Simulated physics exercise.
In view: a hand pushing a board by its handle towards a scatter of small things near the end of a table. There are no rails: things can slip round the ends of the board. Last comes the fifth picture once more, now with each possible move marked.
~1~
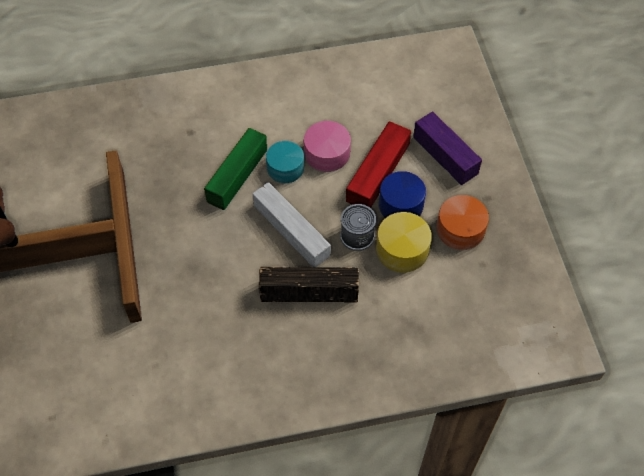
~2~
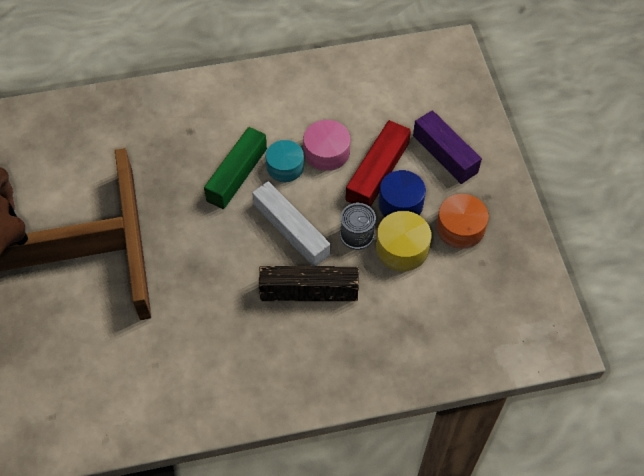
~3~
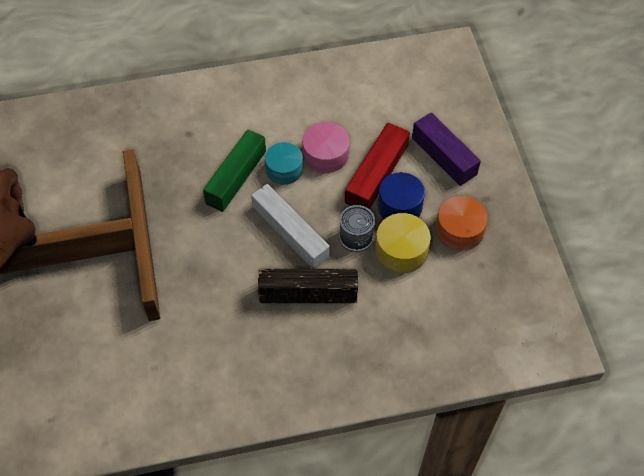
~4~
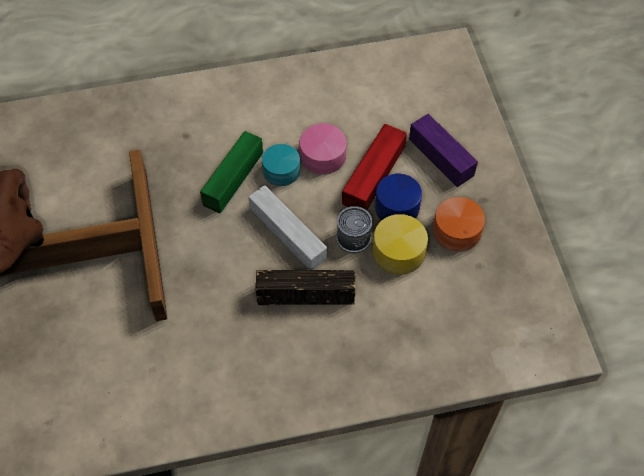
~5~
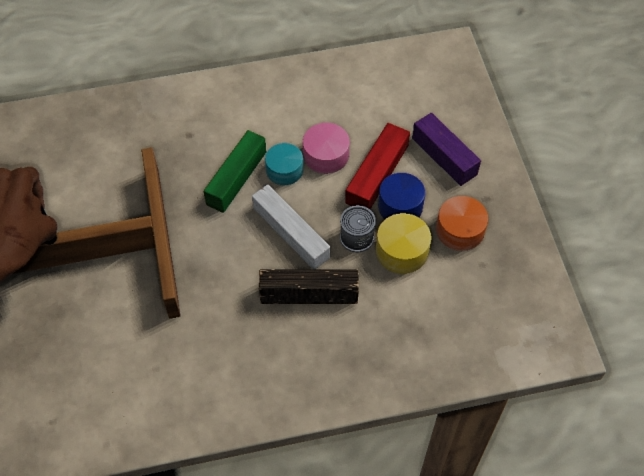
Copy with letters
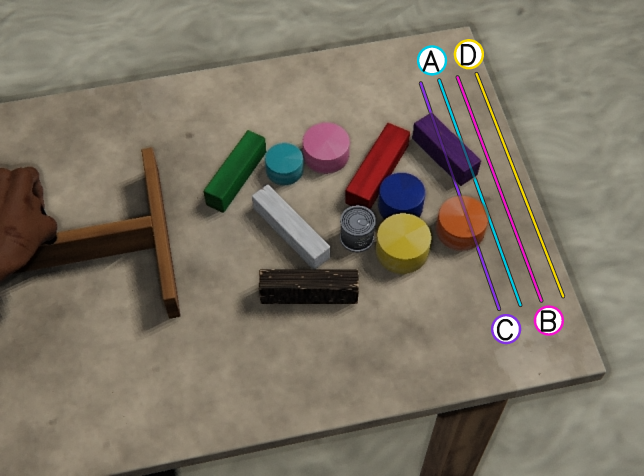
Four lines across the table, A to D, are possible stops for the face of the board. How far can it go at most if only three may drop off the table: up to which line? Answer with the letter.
It can go as far as C.
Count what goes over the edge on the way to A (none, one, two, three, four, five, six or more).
By then, four.
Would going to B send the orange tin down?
Yes.
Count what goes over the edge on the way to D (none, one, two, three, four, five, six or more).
By then, six or more.
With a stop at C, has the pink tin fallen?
No.
On the marked copy, A at (477, 184); B at (496, 181); C at (457, 188); D at (517, 177).
Taking C. A third of the way, board (268, 200); black bar (342, 282); pink tin (342, 144).
Two thirds of the way, board (375, 180); purple bar (472, 149); orange tin (499, 229).
When it is over, board (457, 166); purple bar over the edge; blue tin over the edge; two fallen.
As for the rest, A drops four; B drops seven; D drops eight.
